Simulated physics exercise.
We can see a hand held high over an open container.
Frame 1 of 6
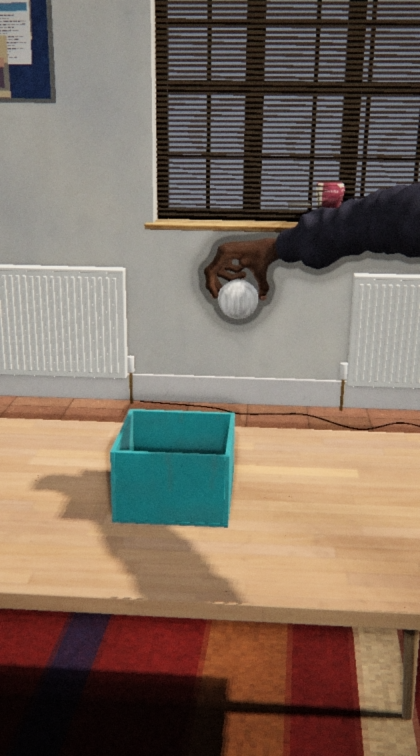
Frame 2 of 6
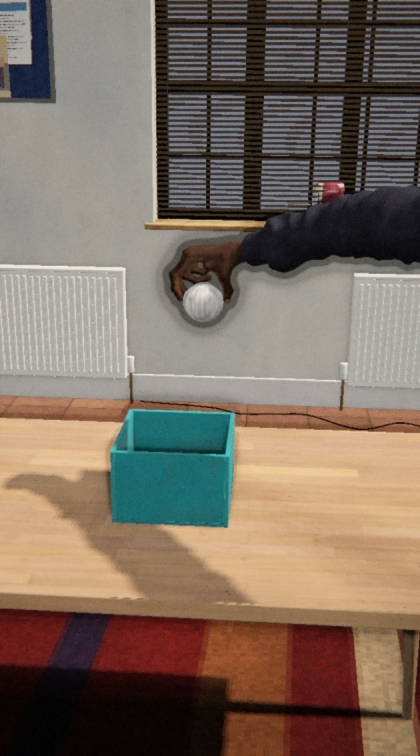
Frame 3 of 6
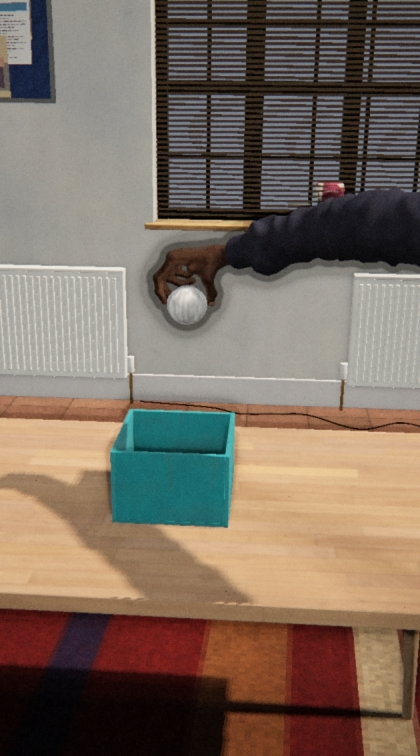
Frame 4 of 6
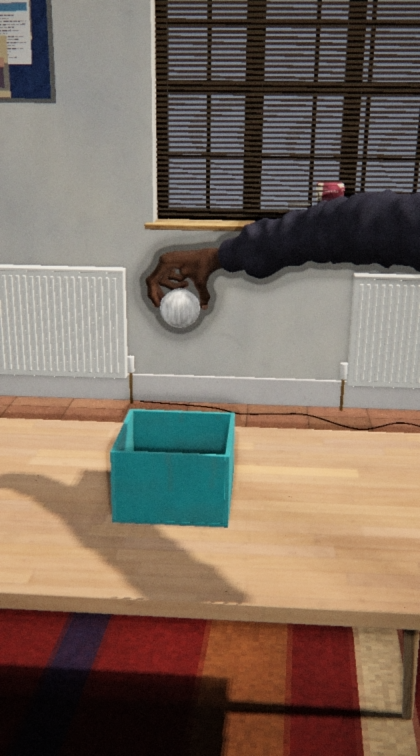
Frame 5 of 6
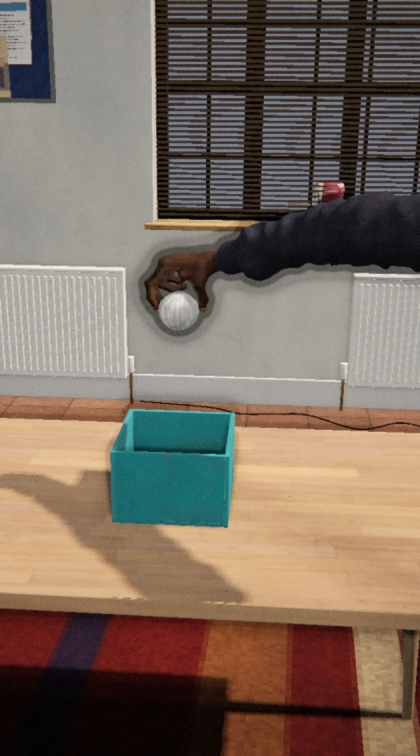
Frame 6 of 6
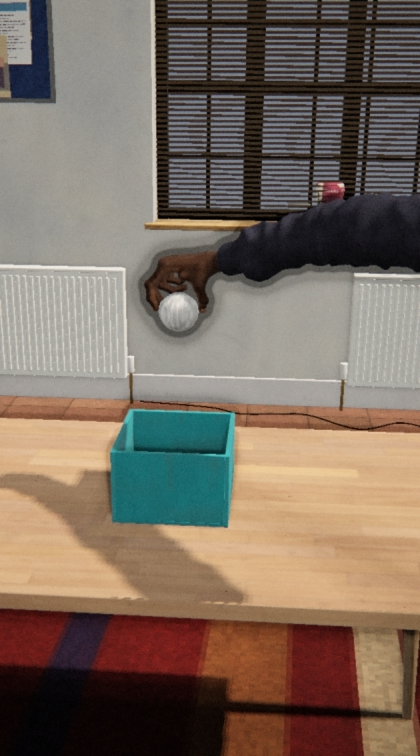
In this clip, a hand holding a white onion moves left above a teal open container on a wooden table, its shadow shifting across the tabletop, then stays nearly still high over the container with the onion in its grip.
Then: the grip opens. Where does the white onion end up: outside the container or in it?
My guess is it's going to hit the target.
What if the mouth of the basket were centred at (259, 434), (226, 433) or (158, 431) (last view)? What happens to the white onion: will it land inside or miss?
Out, In, In.
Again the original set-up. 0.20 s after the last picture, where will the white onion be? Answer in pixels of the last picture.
It should be close to (179, 378).
Then, 0.20 s after the last picture, white onion falling near (179, 379).
At rest, the white onion drops into the container, near (179, 479).
